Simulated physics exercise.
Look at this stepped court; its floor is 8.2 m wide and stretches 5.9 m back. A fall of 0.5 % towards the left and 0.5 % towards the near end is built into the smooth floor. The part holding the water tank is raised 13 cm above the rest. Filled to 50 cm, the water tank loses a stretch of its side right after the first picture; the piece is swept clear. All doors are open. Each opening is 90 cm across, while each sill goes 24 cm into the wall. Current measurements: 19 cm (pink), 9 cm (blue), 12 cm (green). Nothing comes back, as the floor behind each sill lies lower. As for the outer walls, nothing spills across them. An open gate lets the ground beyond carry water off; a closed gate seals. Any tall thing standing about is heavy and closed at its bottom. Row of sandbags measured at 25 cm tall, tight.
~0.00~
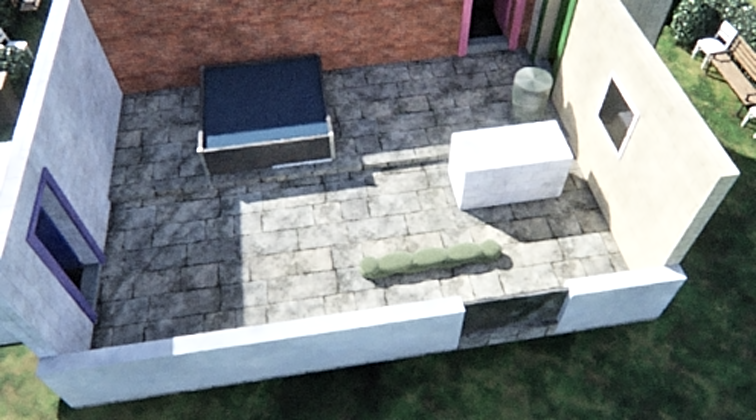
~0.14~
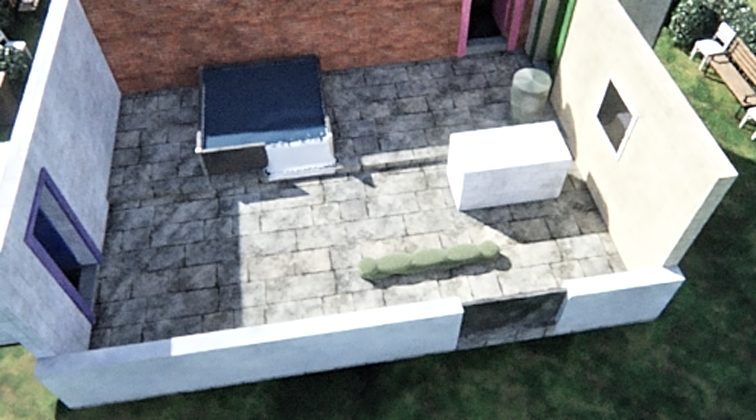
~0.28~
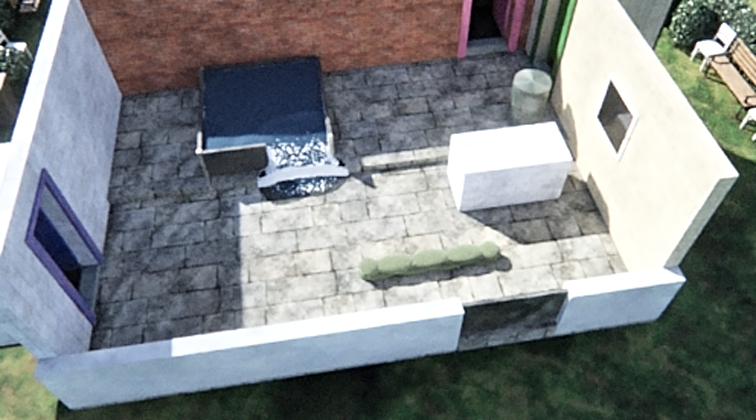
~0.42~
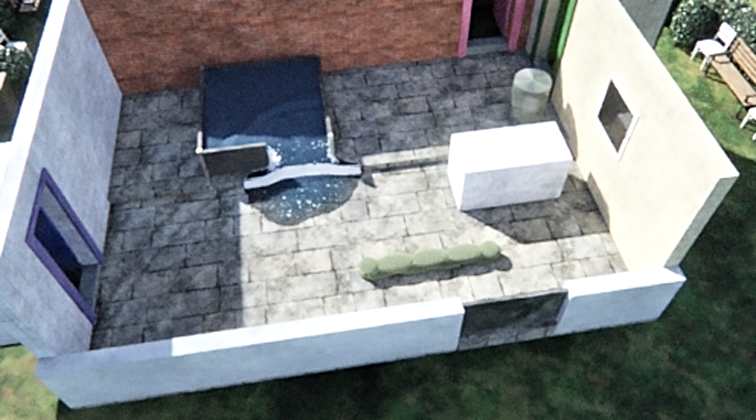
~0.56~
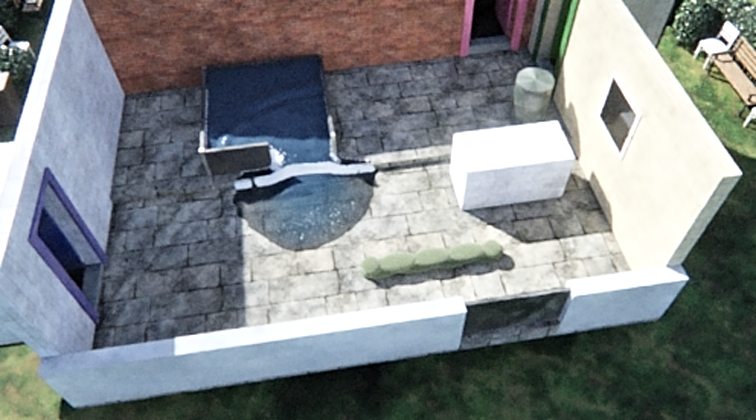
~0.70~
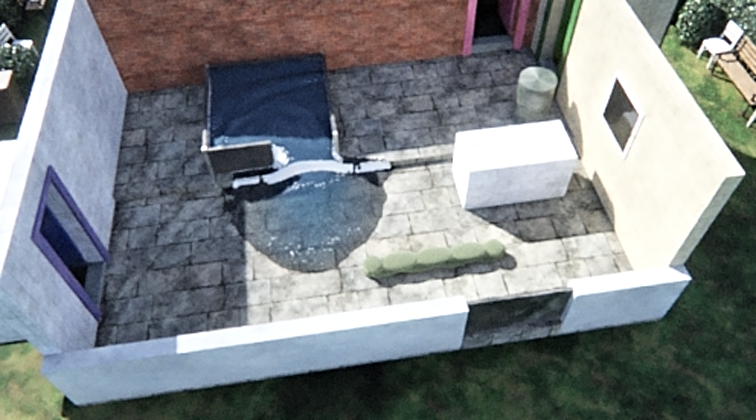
Water pouring through a gap in a dark tank's side and spreading in a rounded pool across a walled paved courtyard.
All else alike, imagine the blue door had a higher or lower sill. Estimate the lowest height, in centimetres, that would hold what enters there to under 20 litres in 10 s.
I would say about 7.5 cm.
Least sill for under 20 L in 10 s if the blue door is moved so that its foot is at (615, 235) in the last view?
Close to 10.0 cm at the least.
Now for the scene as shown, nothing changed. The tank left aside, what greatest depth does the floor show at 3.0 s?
Max depth: Around 28 cm.
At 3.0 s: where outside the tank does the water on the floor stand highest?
At about pixel (357, 339).
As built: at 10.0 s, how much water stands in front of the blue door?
Lab note: Depth approx. 7.5 cm.
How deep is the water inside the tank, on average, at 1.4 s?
Roughly 38 cm on average.
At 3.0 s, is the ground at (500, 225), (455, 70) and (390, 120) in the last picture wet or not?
Taking the spots one by one: Swamped, untouched, untouched.
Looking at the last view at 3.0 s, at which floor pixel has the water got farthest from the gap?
Pixel close to (618, 248).
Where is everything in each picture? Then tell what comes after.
The first frame shows the water tank at (264, 103) is whole and still, 50 cm deep; the blue door at (72, 253) is dry.
In the second frame, the front is at (273, 177), 0.3 m from the gap at (299, 156); 0.2 m2 of floor is wet, 50 cm left at the back.
In the third frame, the gap is at (300, 157), the front 0.7 m out at (279, 200); the back of the water tank holds 50 cm.
In the fourth frame, water pours out at (300, 157) and has run 1.2 m, to (285, 221); about 8 cm deep outside, 50 cm at the back.
In the fifth frame, the front is at (297, 246), 1.7 m from the gap at (302, 156); 2.6 m2 of floor is wet, 50 cm left at the back.
In the sixth frame, the front is at (316, 267), 2.2 m from the gap at (305, 155); 3.6 m2 of floor is wet, 49 cm left at the back; 2.4 m in a straight line remain to the blue door at (77, 252).
After 1.4 s water covers 20 % of the floor, deepest (32 cm) near (322, 162); it has not reached the blue door.
After 3.0 s water covers 40 % of the floor, deepest (28 cm) near (357, 339); it has not reached the blue door.
After 10.0 s water covers 60 % of the floor, deepest (15 cm) near (345, 341); 8 cm at the blue door, 8 litres in over its 9 cm sill.
At the blue door as built, the water arrived by 3.5 s and peaked near 11 cm at 5.0 s.
Run again over the same 10 s with other heights there, 30 litres in over 6.5 cm, 8 litres over 9 cm. The limit of 20 litres is kept from about 7.5 cm up.
